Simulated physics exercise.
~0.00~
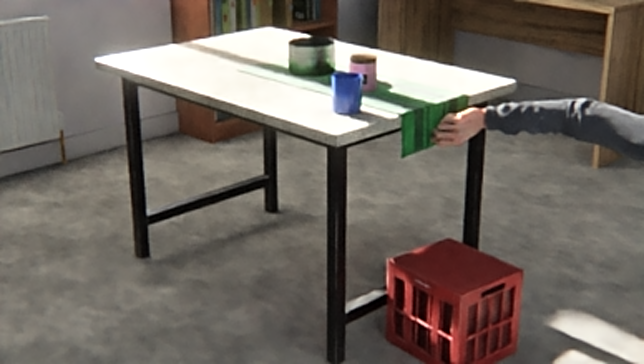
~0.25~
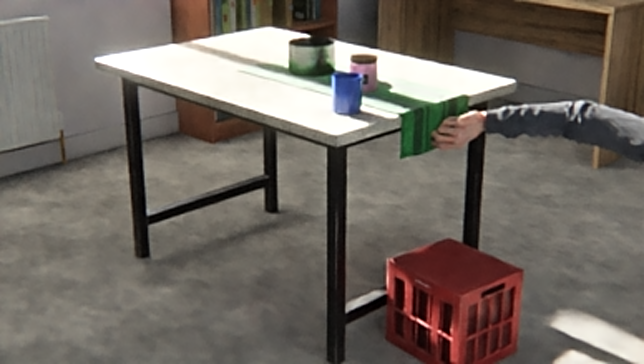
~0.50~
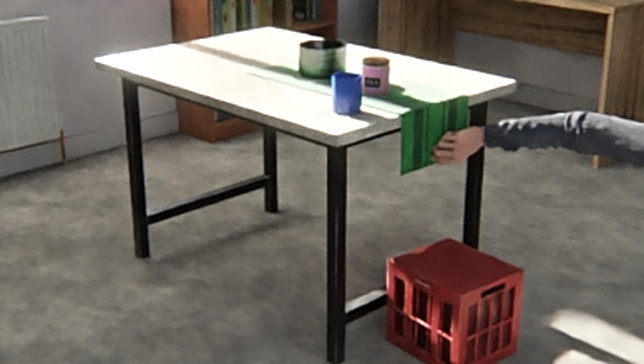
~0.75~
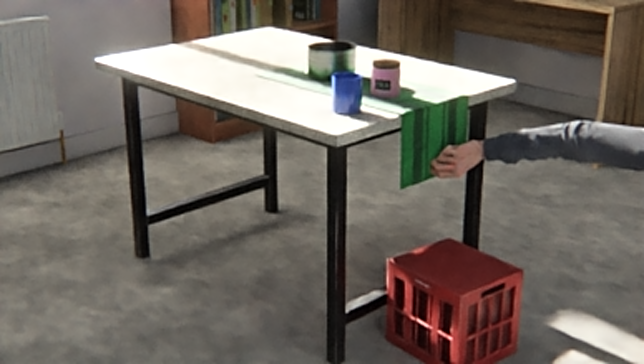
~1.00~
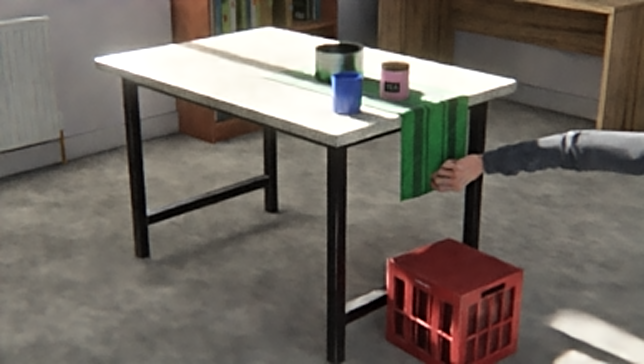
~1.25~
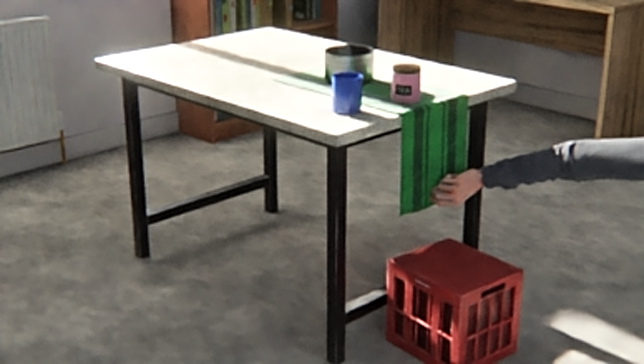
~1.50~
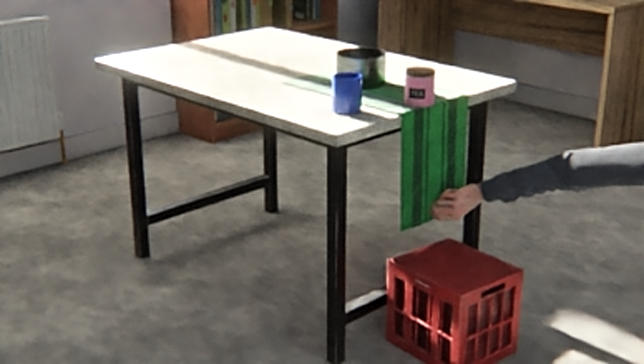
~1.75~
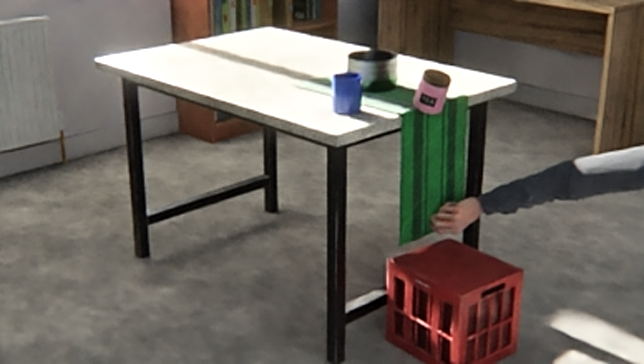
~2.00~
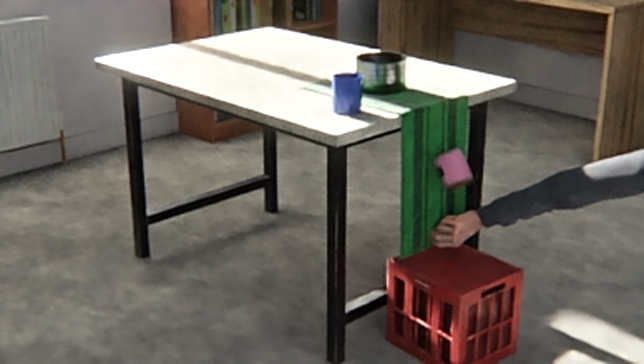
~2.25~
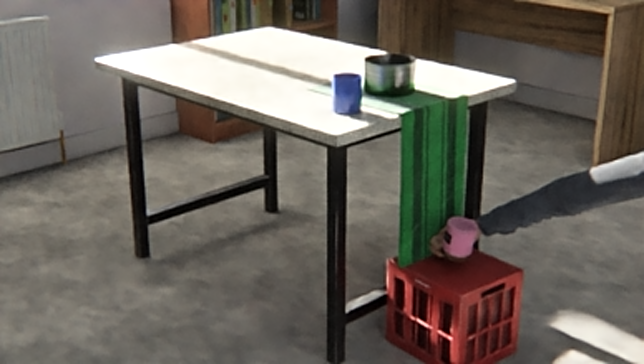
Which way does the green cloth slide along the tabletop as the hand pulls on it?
The green cloth slides to the right along the tabletop, with more of it passing over the edge and hanging down.
To begin with, a hand reaching in from the right holds the end of a green striped cloth that hangs over the edge of a white table, above a red crate. The hand draws the cloth steadily downward, and the pot and pink jar standing on it ride to the right, while the blue mug stays put. The jar reaches the edge, tips over it and drops beside the hanging cloth. Finally, the hem is down at the crate, the jar is down by the hand just above it, and the pot and mug are still on the table.
